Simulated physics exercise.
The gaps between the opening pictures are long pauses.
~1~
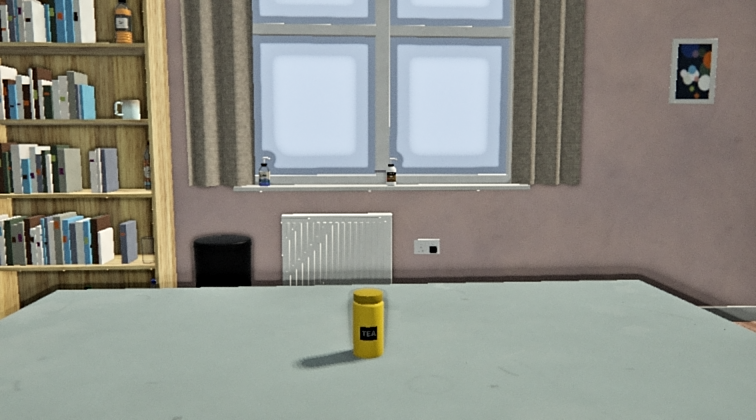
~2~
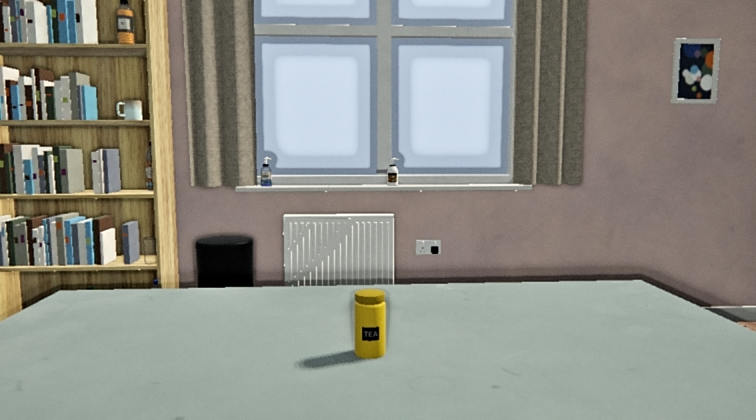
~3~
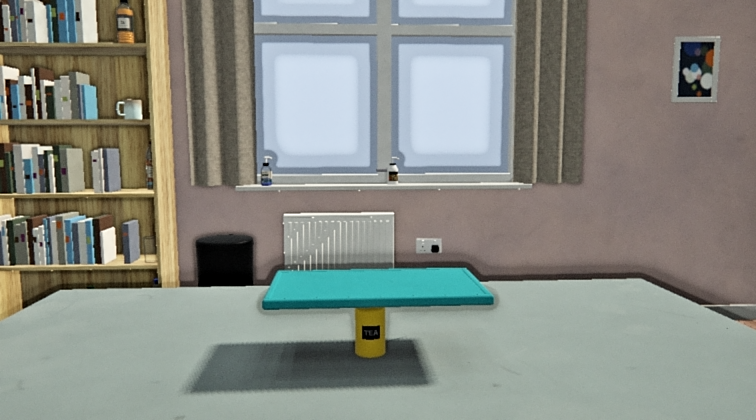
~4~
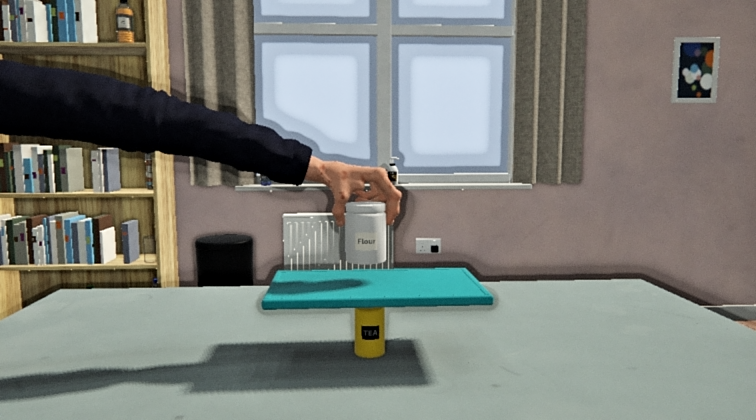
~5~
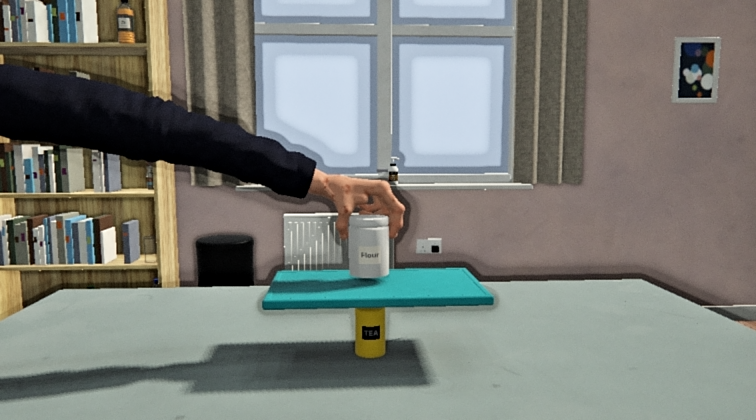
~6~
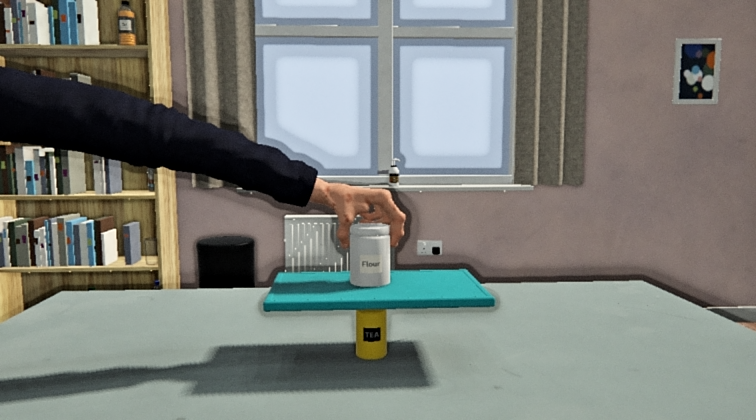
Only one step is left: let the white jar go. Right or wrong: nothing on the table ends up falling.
Right.
Then, 0.50 s past the last view, nothing moves.
Then, 1.30 s past the last view, white jar resting near (370, 255).
Finally, all 3 still in place. Final places as the last picture's camera would see them, white jar near (370, 255). The stack keeps its balance.
